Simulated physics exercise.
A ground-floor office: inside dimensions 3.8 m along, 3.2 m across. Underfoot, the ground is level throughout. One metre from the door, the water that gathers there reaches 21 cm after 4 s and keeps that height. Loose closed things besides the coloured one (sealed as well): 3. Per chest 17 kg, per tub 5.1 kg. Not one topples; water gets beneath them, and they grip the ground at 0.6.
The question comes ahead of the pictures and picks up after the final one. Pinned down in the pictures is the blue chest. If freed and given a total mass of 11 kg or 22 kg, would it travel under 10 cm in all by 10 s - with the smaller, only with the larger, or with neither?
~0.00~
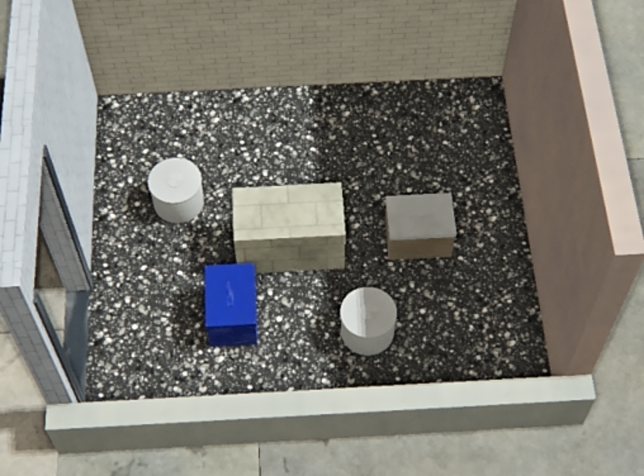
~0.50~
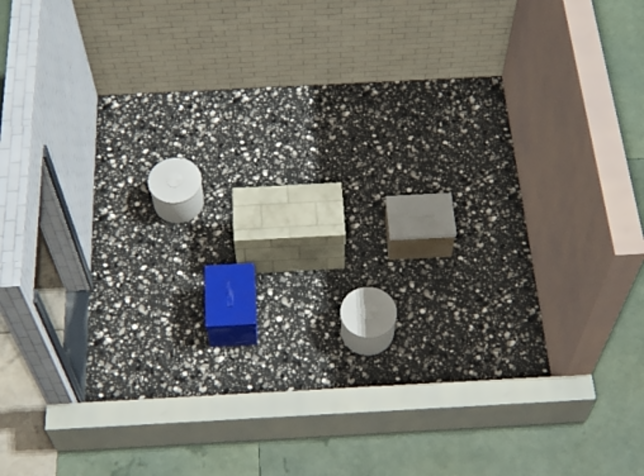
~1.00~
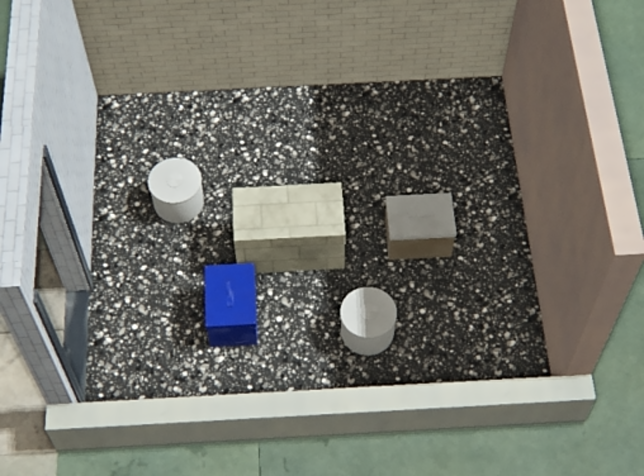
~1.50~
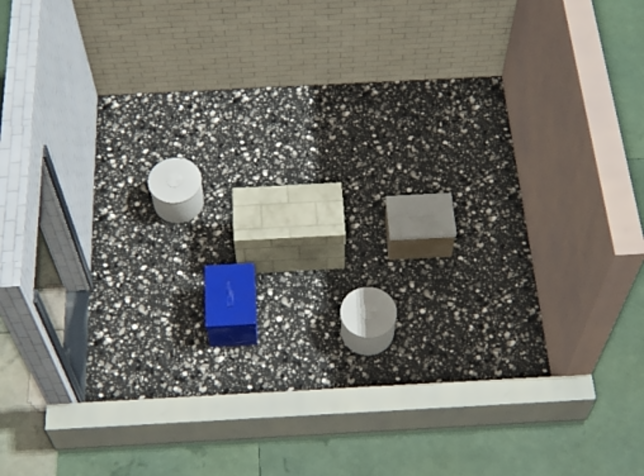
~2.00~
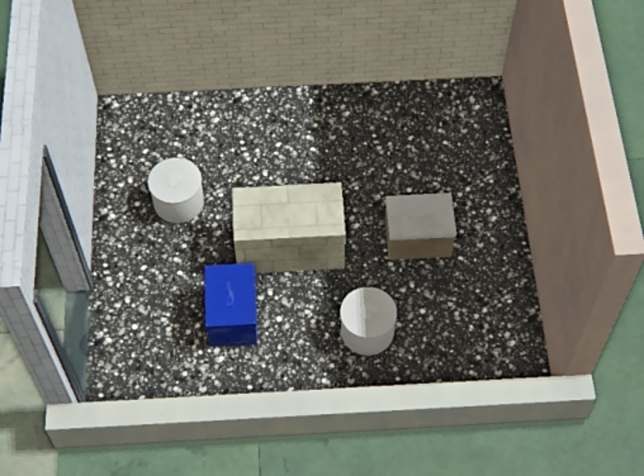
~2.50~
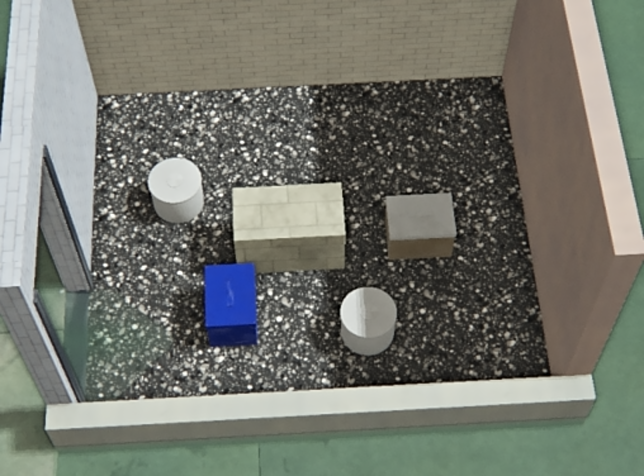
With neither.
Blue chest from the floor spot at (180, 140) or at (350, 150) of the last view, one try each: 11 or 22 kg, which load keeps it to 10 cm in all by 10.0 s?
At the first spot the lesser mass is plenty, at the second the heavier mass is required.
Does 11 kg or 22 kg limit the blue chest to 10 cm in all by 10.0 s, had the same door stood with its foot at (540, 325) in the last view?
Result: Nothing offered works.
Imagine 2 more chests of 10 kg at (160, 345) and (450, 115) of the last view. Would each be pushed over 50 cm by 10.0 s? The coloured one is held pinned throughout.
Those two come out over the line and inside the line, in that order.
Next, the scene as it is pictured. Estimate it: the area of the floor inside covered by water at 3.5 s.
Flooded: Near 2.0 m2.
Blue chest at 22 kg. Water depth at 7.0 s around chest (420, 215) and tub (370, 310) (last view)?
First about 3 cm, second about 4 cm.
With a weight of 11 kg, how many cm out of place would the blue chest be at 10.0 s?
I'd put it at about 250 cm.
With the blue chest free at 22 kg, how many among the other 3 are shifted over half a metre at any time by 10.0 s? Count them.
By my count, 1.
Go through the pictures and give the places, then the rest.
The first frame shows the blue chest at (230, 294) rests on the ground; water covers 0.0 m2; 0 of 4 have shifted.
The second frame shows the blue chest at (230, 294) rests on the ground; water covers 0.0 m2; 0 of 4 have shifted.
The third frame shows the blue chest at (230, 294) rests on the ground; 0.0 m2 under water; 0 of 4 have shifted.
The fourth frame shows the blue chest at (230, 294), on the bottom; water covers 0.0 m2; 0 of 4 have shifted.
The fifth frame shows the blue chest at (230, 294) rests on the ground; 0.0 m2 under water; 0 of 4 have shifted.
The sixth frame shows the blue chest at (230, 294) rests on the ground; water covers 0.4 m2; 0 of 4 have shifted.
After 3.5 s the blue chest would be 4 cm from its start with 11 kg and 0 cm from its start with 22 kg; 4 cm of water round it then.
After 4.5 s the blue chest would be 58 cm from its start with 11 kg and 4 cm from its start with 22 kg; 6 cm of water round it then.
After 7.0 s the blue chest would be 199 cm from its start with 11 kg and 96 cm from its start with 22 kg; 8 cm of water round it then.
After 10.0 s the blue chest would be 250 cm from its start with 11 kg and 210 cm from its start with 22 kg; 14 cm of water round it then.
